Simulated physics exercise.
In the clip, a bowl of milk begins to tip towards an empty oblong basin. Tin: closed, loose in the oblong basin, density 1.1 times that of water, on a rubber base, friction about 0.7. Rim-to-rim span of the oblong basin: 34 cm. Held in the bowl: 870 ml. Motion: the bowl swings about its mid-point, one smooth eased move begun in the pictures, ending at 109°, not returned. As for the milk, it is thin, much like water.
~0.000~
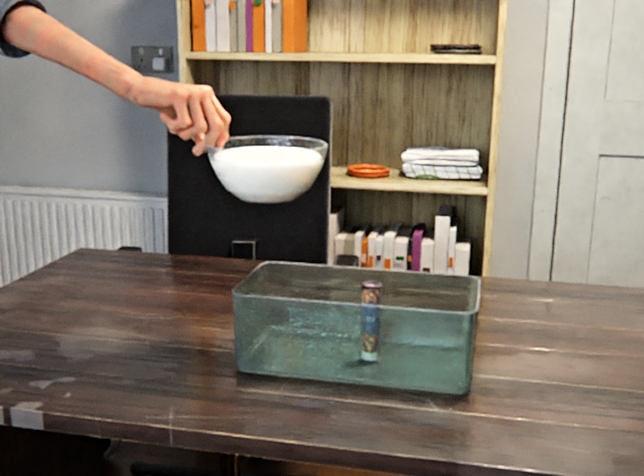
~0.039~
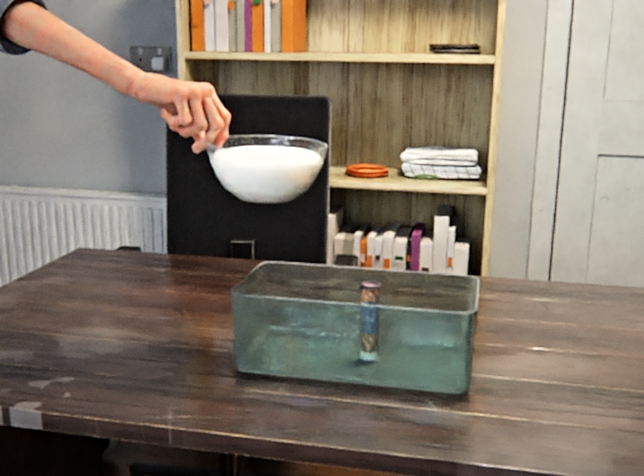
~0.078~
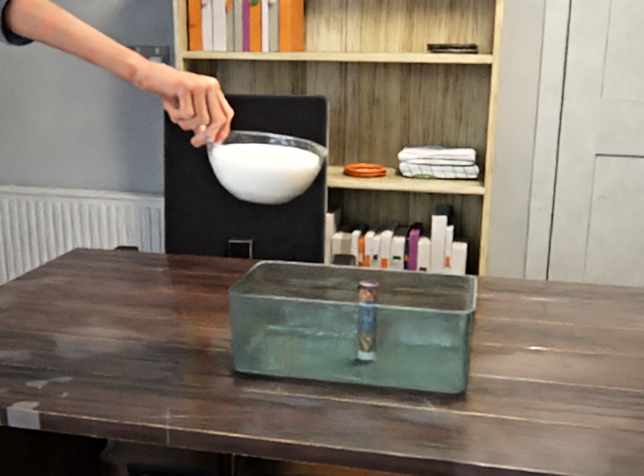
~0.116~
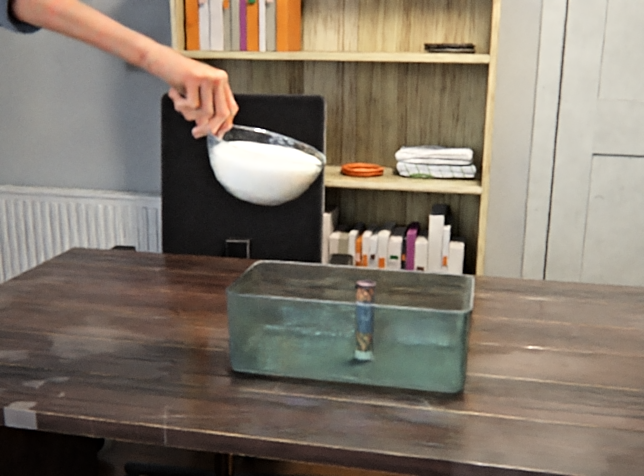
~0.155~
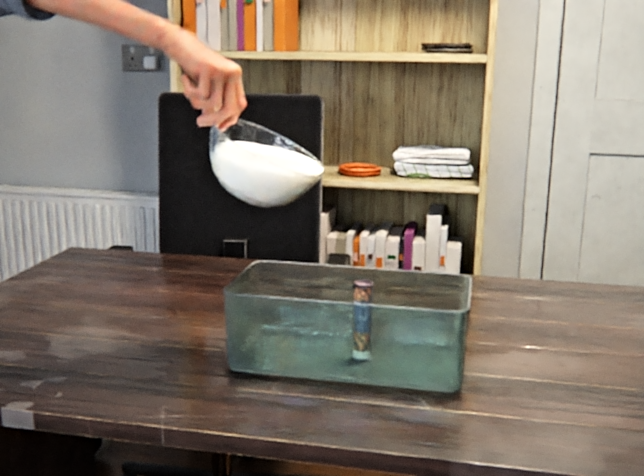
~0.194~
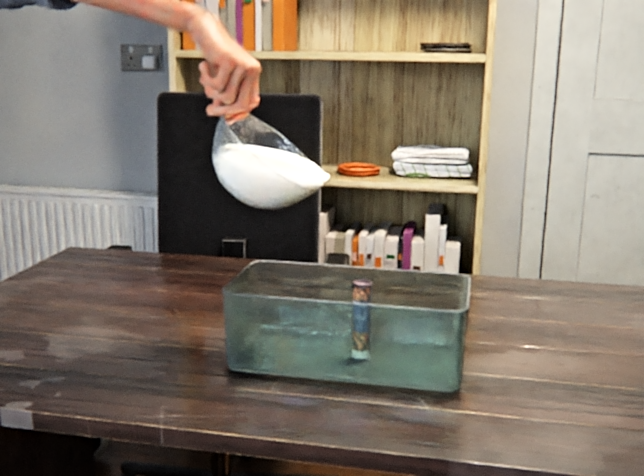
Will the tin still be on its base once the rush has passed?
No, it gets tipped over.
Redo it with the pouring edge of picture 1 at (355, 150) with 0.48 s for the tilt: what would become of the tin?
Then it stays on its base.
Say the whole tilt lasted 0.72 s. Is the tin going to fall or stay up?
Well, the tin simply tips.
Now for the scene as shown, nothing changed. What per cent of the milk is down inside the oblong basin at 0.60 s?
Roughly 96 percent of it.
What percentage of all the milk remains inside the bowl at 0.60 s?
Remaining share: Approx. 0 %.
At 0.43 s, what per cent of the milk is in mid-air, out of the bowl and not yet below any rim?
Near 42 per cent of it all.
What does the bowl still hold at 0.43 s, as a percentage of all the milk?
Fraction remaining: Approx. 5 per cent.
After 0.43 s the tilt is 106° and 5 per cent is still to pour; the tin stands where it began.
After 0.60 s the tilt is 109° and 0 per cent is still to pour; the tin leans 5°.
After 0.78 s the tilt is 109° and 0 per cent is still to pour; the tin leans 10°.
After 0.98 s the tilt is 109° and 0 per cent is still to pour; the tin lies on its side.
In the end the tin lies on its side.
